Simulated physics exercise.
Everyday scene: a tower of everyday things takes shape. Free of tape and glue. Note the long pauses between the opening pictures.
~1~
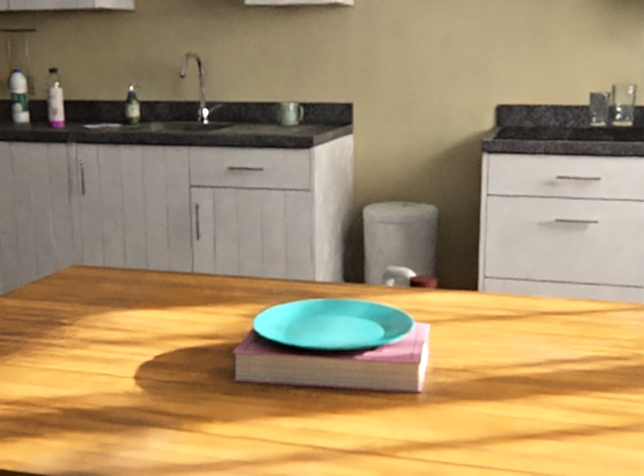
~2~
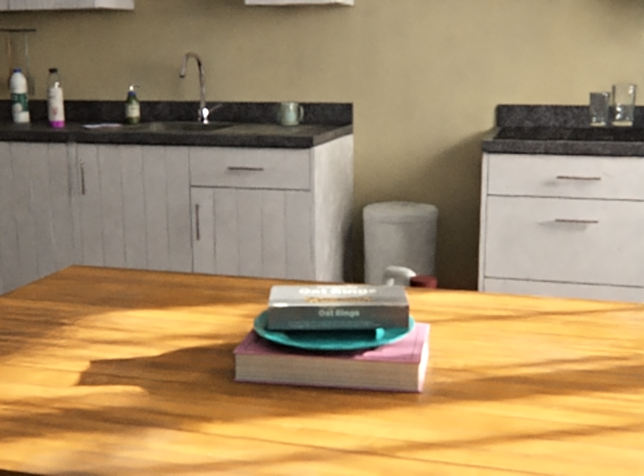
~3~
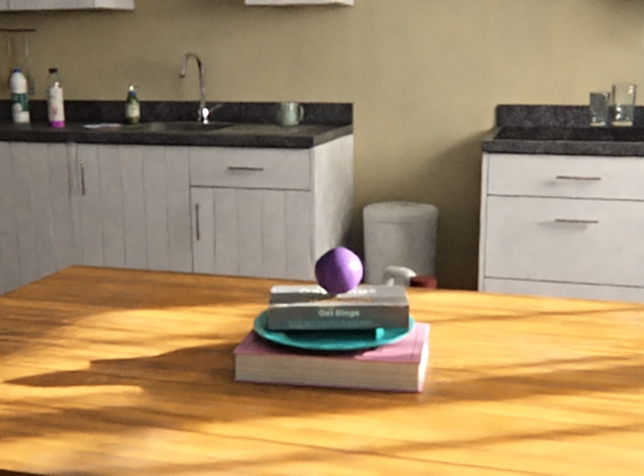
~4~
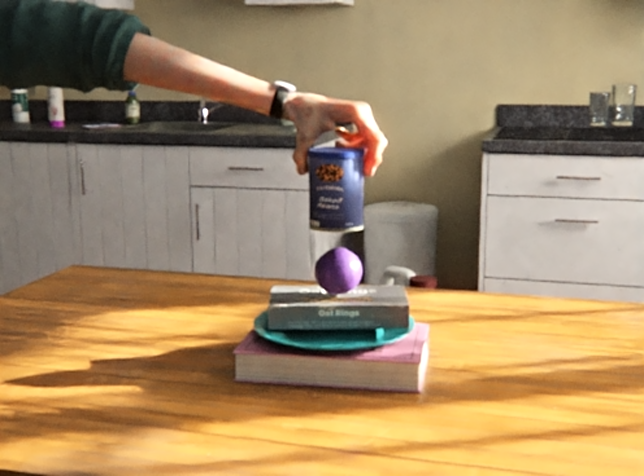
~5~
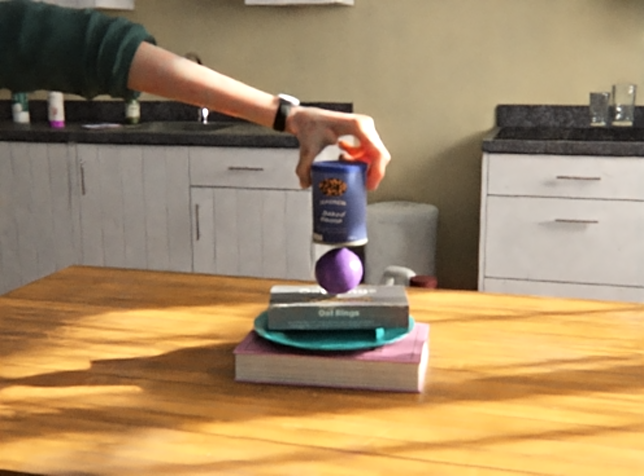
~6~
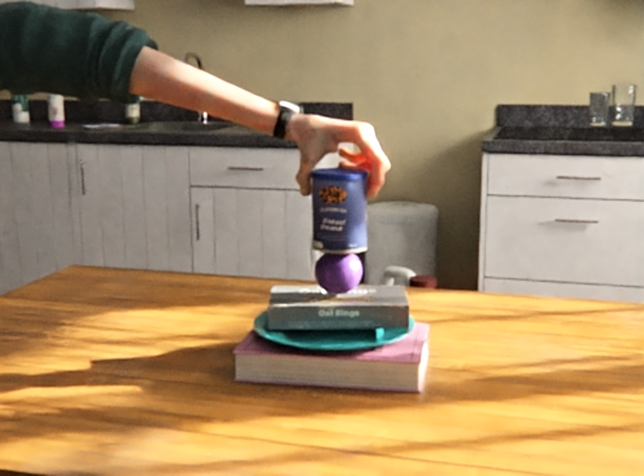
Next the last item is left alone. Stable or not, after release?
I expect the pile not to stay intact.
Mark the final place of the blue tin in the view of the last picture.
I'd say around (536, 342) in the last view.
Then, 0.60 s on from there, blue tin turned 46° from how it was put near (382, 229).
Then, 0.80 s on from there, blue tin now fallen.
Then, 1.10 s on from there, things are still on the move.
In the end, fallen, blue tin; the other 4 unmoved. At the end, from the last picture's camera, blue tin near (536, 342). The pile comes apart.
